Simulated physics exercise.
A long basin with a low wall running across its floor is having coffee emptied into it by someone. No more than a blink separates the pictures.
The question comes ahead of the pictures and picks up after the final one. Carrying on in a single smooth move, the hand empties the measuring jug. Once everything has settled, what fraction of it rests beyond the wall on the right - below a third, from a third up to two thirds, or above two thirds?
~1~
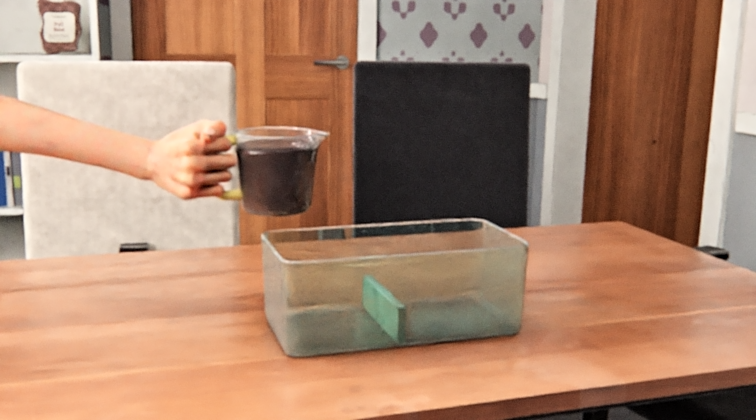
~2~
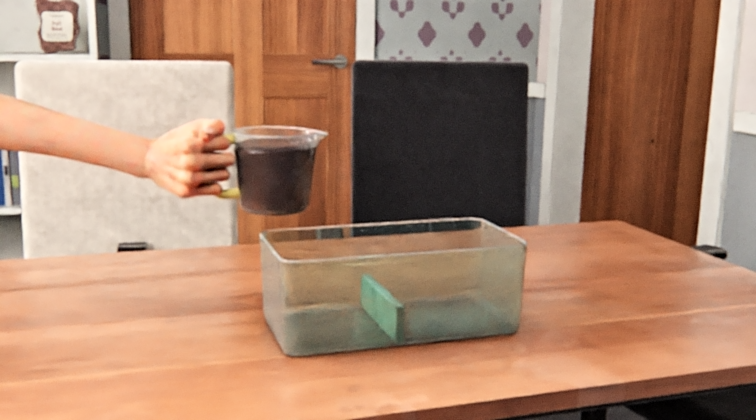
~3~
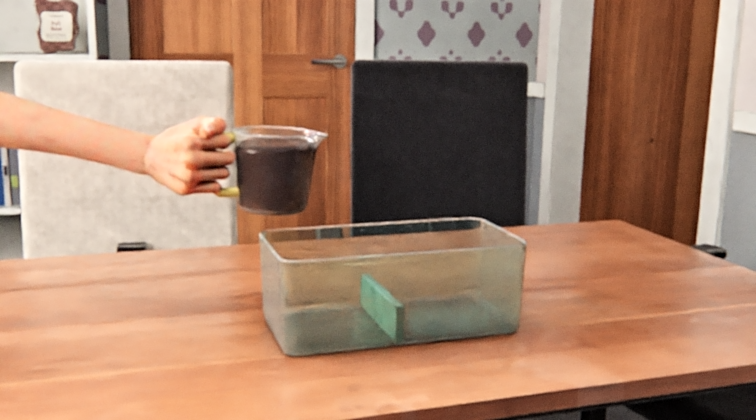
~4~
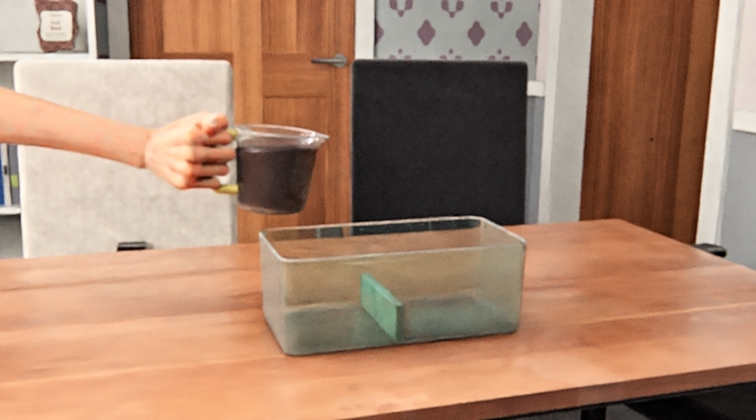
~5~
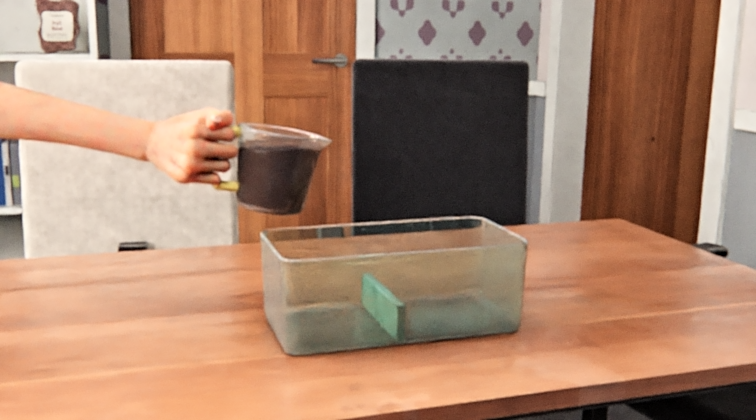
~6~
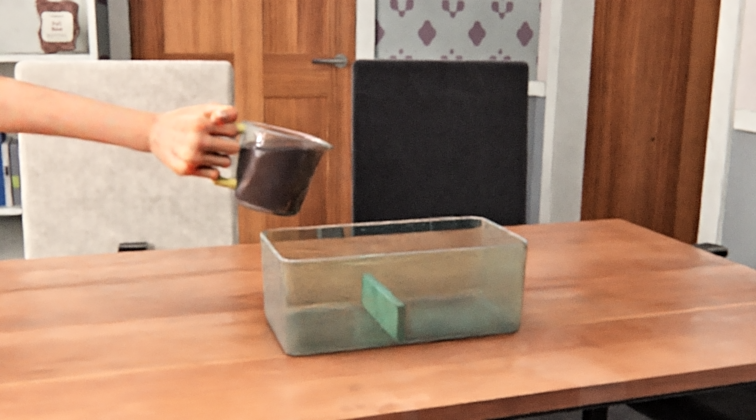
The share right of the wall fails to reach one third.
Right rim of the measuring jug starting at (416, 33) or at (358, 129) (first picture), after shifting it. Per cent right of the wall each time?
It would come to near 90 per cent, and then near 70 per cent.
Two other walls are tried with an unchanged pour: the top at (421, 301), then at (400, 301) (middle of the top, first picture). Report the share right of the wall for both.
The first position gives around 10 percent, the second around 10 percent.
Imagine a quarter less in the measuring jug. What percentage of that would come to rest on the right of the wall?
Some 5 parts in a hundred, give or take.
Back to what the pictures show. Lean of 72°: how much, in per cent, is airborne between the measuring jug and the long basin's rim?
Around 15 in a hundred, more or less.
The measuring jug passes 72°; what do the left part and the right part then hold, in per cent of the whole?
Left part: Around 15 %. Right part: Around 5 %.
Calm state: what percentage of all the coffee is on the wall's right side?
It comes to 10 per cent or so.
A moment on, the measuring jug is tipped part way and 63 per cent is still to pour, 16 is left of the wall and 4 right of it.
Next, the measuring jug is tipped right over and 8 per cent is still to pour, 78 is left of the wall and 9 right of it.
Then the measuring jug is tipped right over and 0 per cent is still to pour, 89 is left of the wall and 10 right of it.
Later the measuring jug is tipped right over and 0 per cent is still to pour, 89 is left of the wall and 10 right of it.
In the end 89 per cent lies left of the wall, 10 right of it and 1 outside.
